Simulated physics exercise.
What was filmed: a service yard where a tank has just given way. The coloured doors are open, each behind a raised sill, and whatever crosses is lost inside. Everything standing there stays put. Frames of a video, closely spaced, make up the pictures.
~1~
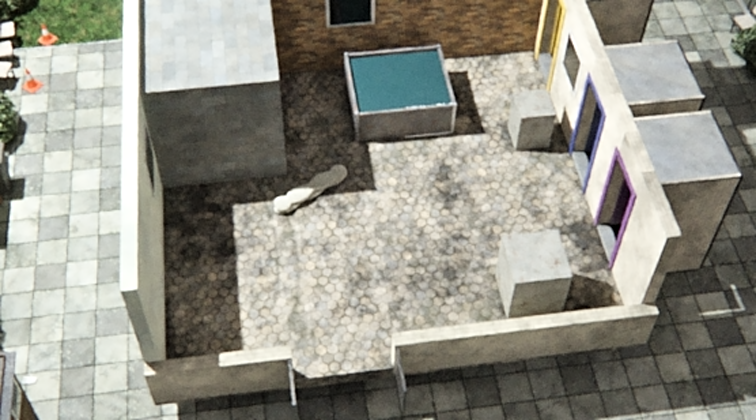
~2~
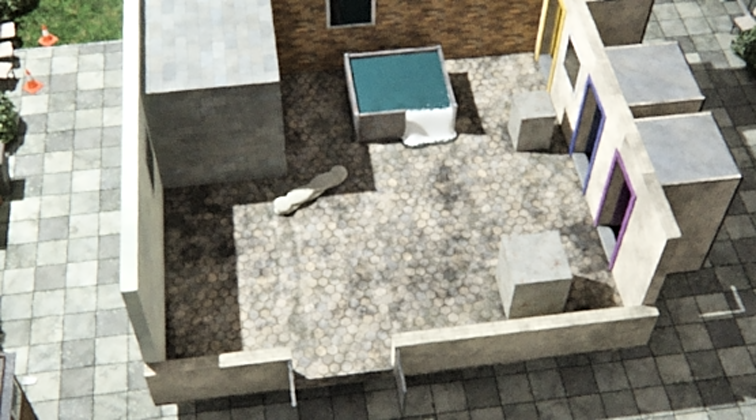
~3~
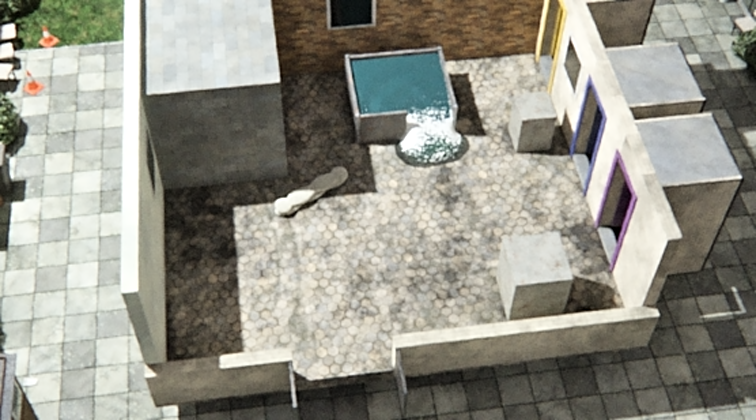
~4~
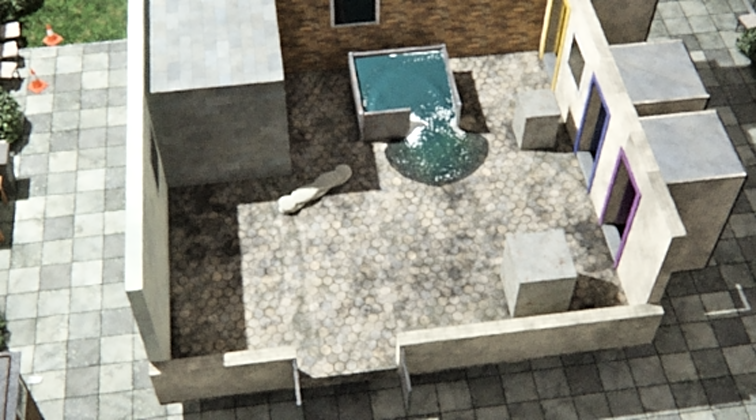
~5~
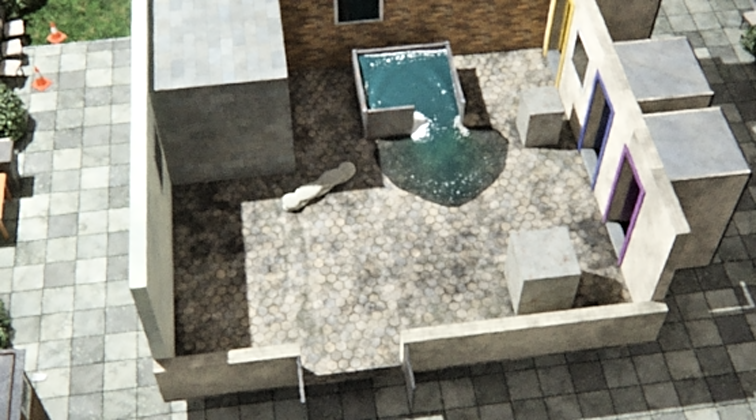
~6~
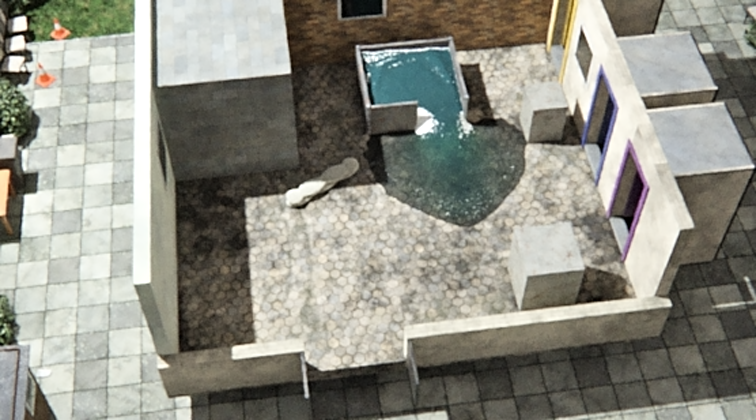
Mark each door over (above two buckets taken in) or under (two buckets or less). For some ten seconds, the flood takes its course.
Purple door: Over. Blue door: Under. Yellow door: Under.
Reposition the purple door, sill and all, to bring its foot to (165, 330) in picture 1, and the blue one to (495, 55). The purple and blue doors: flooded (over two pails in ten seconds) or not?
Taking them in turn, the purple door remains below the mark and the blue door remains below the mark.
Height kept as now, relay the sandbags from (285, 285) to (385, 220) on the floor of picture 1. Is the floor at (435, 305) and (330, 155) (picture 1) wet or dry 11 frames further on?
The first point would be inundated and the second still bare.
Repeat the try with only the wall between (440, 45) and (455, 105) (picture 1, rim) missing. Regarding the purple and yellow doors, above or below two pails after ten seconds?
Result - purple: Misses the line; yellow: Clears the line.
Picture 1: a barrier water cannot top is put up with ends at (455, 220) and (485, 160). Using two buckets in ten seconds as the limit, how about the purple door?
Looks like the purple door doesn't reach that amount here.
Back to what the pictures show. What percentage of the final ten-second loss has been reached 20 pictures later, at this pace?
Estimate: 30 %.
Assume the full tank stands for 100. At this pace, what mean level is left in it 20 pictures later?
I'd put it at some 36 per cent.
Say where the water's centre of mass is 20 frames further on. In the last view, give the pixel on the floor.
Roughly (460, 191).
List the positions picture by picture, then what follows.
Still water in the open tank at (399, 82), in the first frame.
The front is at (454, 136), out from the gap at (428, 126), in the second frame.
The front is at (409, 162), out from the gap at (429, 128), in the third frame.
Water pours out at (432, 126) and has run to (437, 183), in the fourth frame.
The front is at (458, 203), out from the gap at (436, 123), in the fifth frame.
The front is at (471, 222), out from the gap at (440, 118), in the sixth frame.
A moment on, water covers 30 % of the floor; the purple door not reached, the blue door not reached, the yellow door not reached.
Next, water covers 45 % of the floor; the purple door under two buckets in, the blue door wet at the sill, nothing in, the yellow door not reached.
Then, water covers 55 % of the floor; the purple door over two buckets in, the blue door wet at the sill, nothing in, the yellow door not reached.
Later, water covers 60 % of the floor; the purple door over two buckets in, the blue door wet at the sill, nothing in, the yellow door not reached.
In the end, water covers 80 % of the floor; the purple door over two buckets in, the blue door wet at the sill, nothing in, the yellow door wet at the sill, nothing in.
